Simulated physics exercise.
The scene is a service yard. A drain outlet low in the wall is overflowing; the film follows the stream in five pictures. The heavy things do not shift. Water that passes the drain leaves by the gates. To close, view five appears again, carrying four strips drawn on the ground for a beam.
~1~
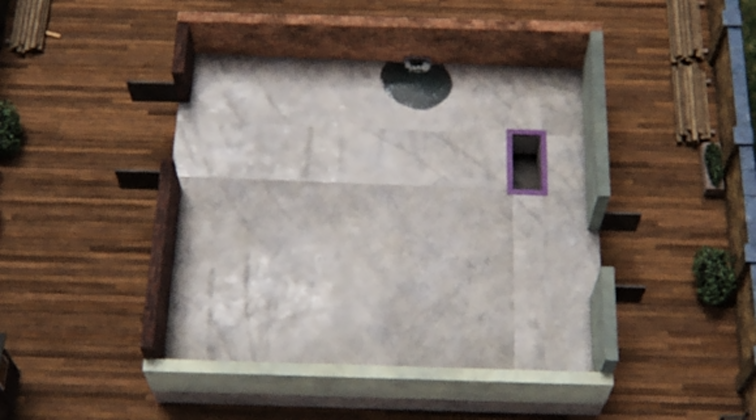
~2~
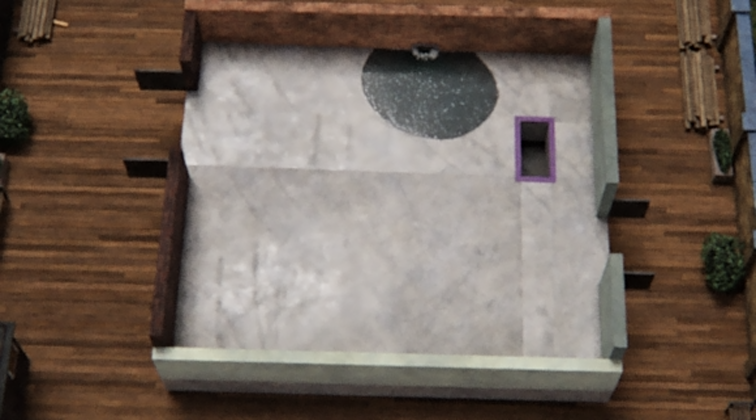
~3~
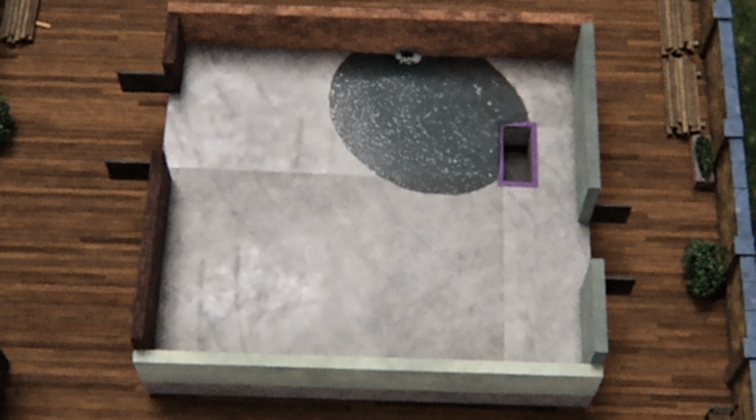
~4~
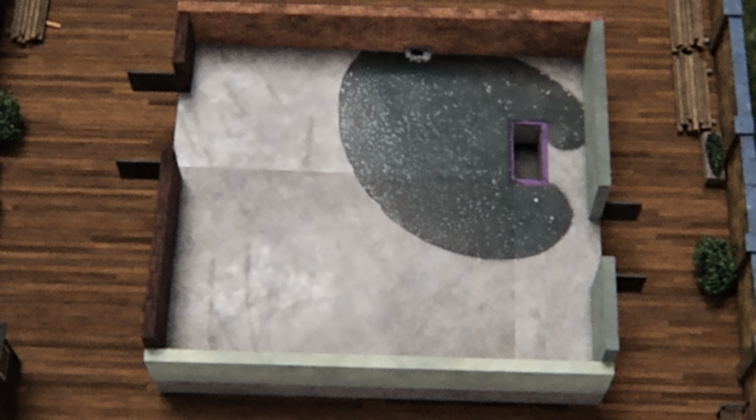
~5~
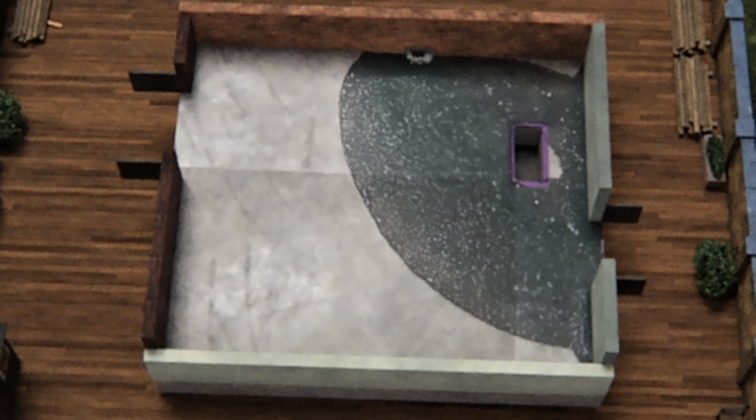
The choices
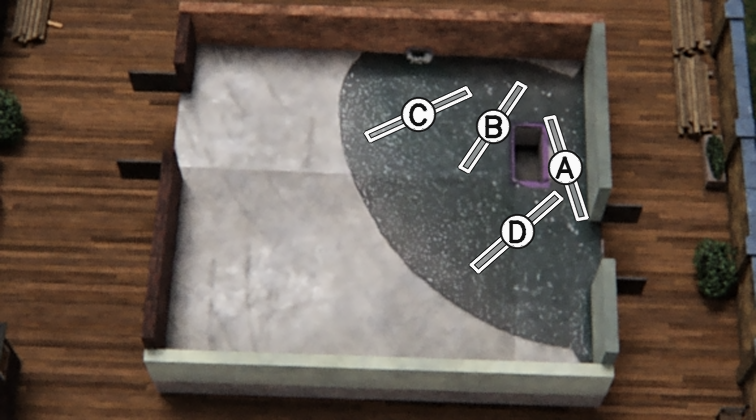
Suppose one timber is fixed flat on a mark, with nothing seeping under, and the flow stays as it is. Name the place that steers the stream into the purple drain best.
D works best here.
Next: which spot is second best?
A it is.
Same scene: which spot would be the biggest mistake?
Here it is spot B.
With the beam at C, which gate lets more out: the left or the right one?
The right one.
In white, A from (549, 117) to (582, 218); B from (464, 169) to (521, 84); C from (368, 136) to (468, 91); D from (474, 268) to (558, 195).
With A, about 34 % of the stream goes into the purple drain, about 63 % out by the gates.
With B, about 3 % of the stream goes into the purple drain, about 94 % out by the gates.
With C, about 14 % of the stream goes into the purple drain, about 83 % out by the gates.
With D, about 59 % of the stream goes into the purple drain, about 39 % out by the gates.
